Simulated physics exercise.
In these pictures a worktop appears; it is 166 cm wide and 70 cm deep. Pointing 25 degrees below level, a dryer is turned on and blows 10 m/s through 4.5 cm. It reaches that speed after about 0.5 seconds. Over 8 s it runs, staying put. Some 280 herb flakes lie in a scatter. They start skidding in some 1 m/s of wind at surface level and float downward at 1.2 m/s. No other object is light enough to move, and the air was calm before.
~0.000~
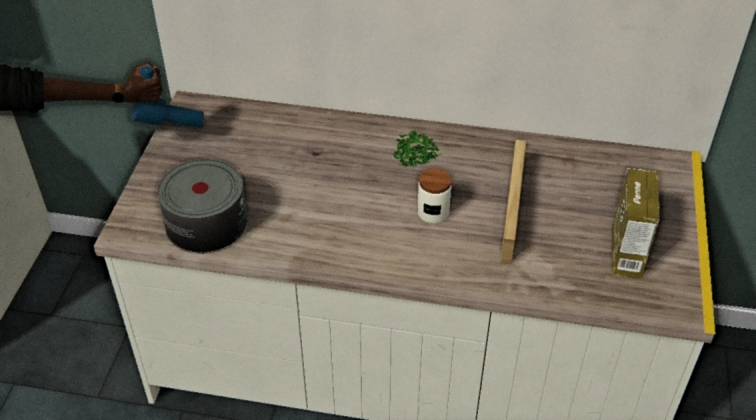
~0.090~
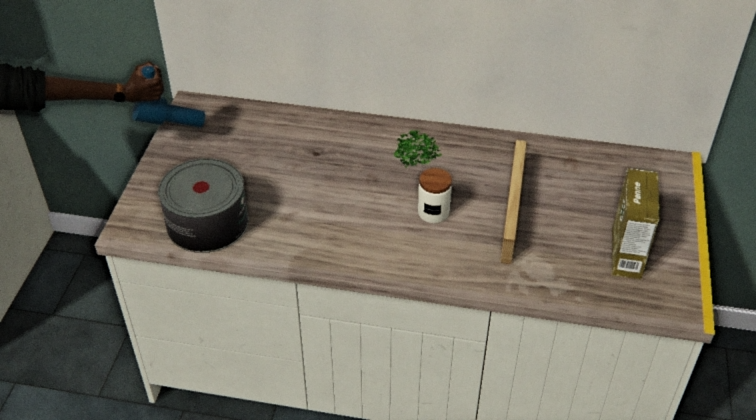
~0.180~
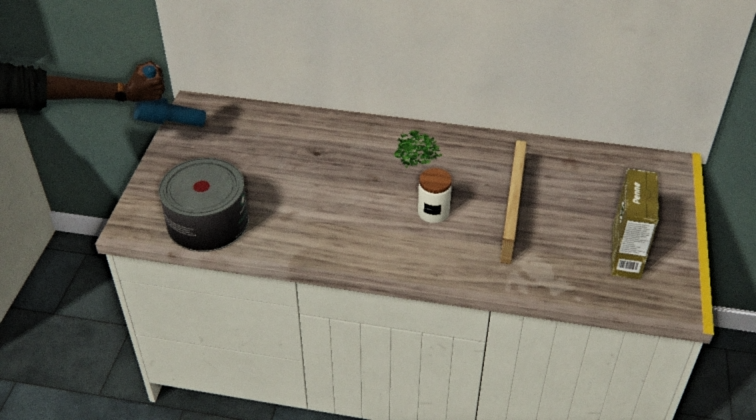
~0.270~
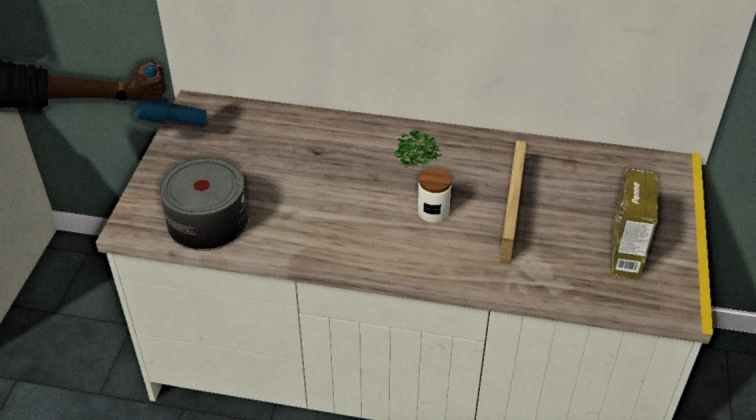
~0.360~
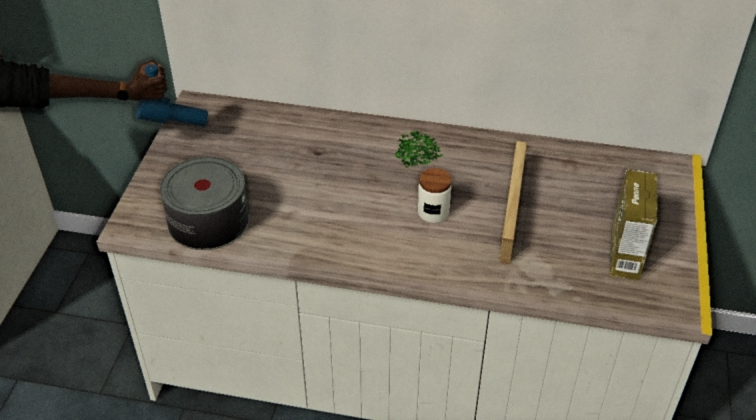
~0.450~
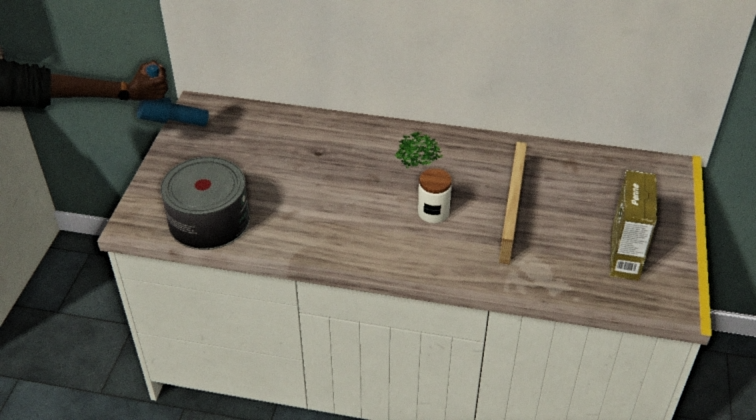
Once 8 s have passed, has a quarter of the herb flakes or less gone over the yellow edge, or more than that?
I'd predict that edge sees over a quarter go past.
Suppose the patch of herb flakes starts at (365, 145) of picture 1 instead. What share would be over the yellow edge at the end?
Share at the end: Near 80 %.
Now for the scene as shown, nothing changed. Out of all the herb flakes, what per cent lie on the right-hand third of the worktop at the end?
Roughly 20 in a hundred.
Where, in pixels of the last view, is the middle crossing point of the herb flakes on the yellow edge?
(702, 169).
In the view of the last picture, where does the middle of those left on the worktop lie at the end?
The middle is around pixel (597, 170).
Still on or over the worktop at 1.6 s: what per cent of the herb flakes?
About 40 per cent remain.
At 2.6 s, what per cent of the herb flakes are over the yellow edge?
70 per cent, roughly.
After 1.6 s, 48 % are on the move or not yet settled, 55 % are over the yellow edge; the middle of those still in play is near (581, 168).
After 2.6 s, 33 % are on the move or not yet settled, 66 % are over the yellow edge; the middle of those still in play is near (596, 170).
After 4.4 s, 24 % are on the move or not yet settled, 73 % are over the yellow edge; the middle of those still in play is near (593, 168).
After 8.0 s, at the end, 80 % are over the yellow edge; the middle of those still in play is near (597, 170).
